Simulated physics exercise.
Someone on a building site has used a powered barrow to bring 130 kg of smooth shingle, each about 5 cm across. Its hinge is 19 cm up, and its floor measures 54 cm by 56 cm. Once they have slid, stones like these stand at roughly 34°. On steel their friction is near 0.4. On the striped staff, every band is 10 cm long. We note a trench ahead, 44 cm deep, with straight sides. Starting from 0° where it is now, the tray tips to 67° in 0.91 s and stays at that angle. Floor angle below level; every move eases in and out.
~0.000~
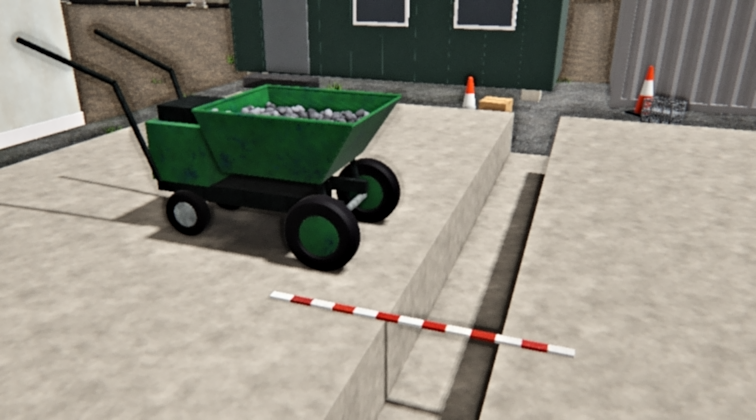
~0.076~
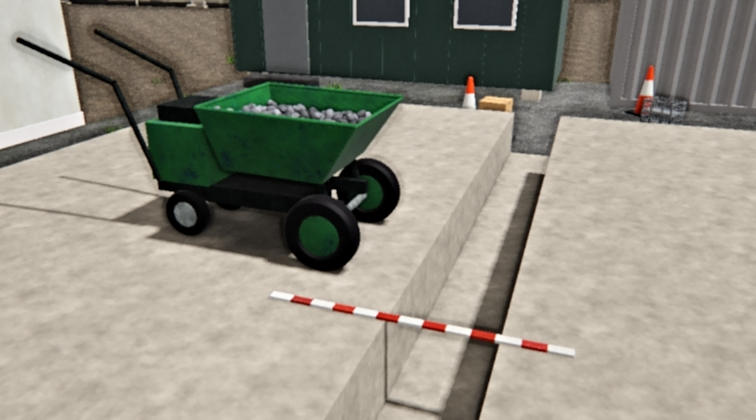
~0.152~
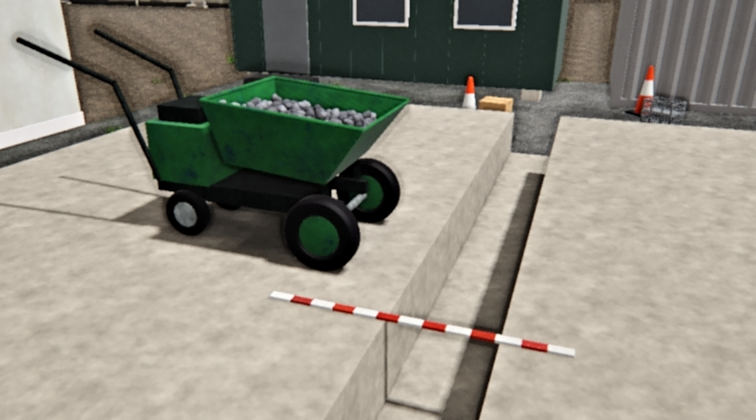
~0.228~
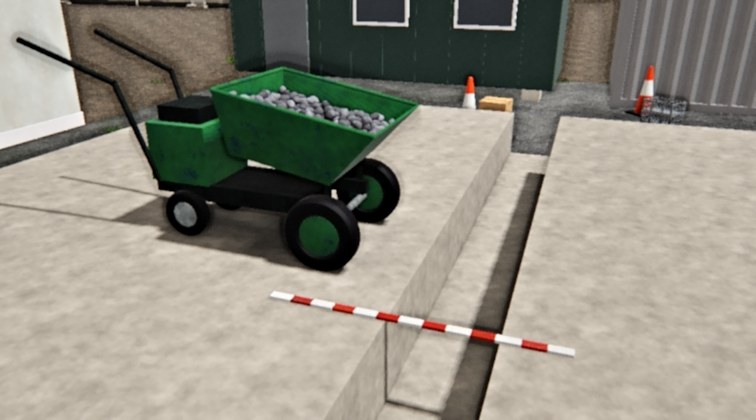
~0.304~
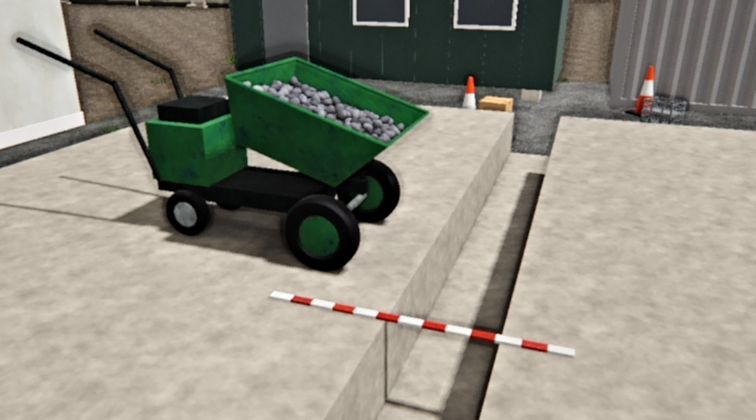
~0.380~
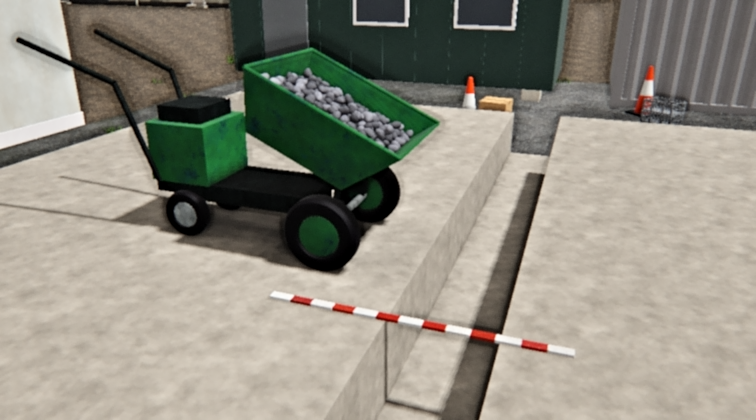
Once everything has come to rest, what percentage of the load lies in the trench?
83 %.
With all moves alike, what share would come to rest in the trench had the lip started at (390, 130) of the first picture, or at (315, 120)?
Around 50 and then 100 percent.
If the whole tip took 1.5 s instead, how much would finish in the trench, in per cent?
It'd be some 95 per cent.
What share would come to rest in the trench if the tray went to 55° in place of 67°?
Roughly 45 percent.
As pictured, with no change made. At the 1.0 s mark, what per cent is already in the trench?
By that moment, roughly 25 per cent of the load.
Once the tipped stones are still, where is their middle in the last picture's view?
The tipped stones centre close to (483, 328).
After 0.7 s the floor is at 56°; 100 % in the tray; the foremost stones are at (430, 195).
After 1.0 s the floor is at 67°; 77 % in the tray, 23 % in the trench; the foremost stones are at (517, 270).
After 1.4 s the floor is at 67°; 36 % in the tray, 47 % in the trench, 17 % past the trench; the foremost stones are at (657, 283).
After 3.3 s the floor is at 67°; 0 % in the tray, 83 % in the trench, 17 % past the trench; the foremost stones are past the picture's edge.
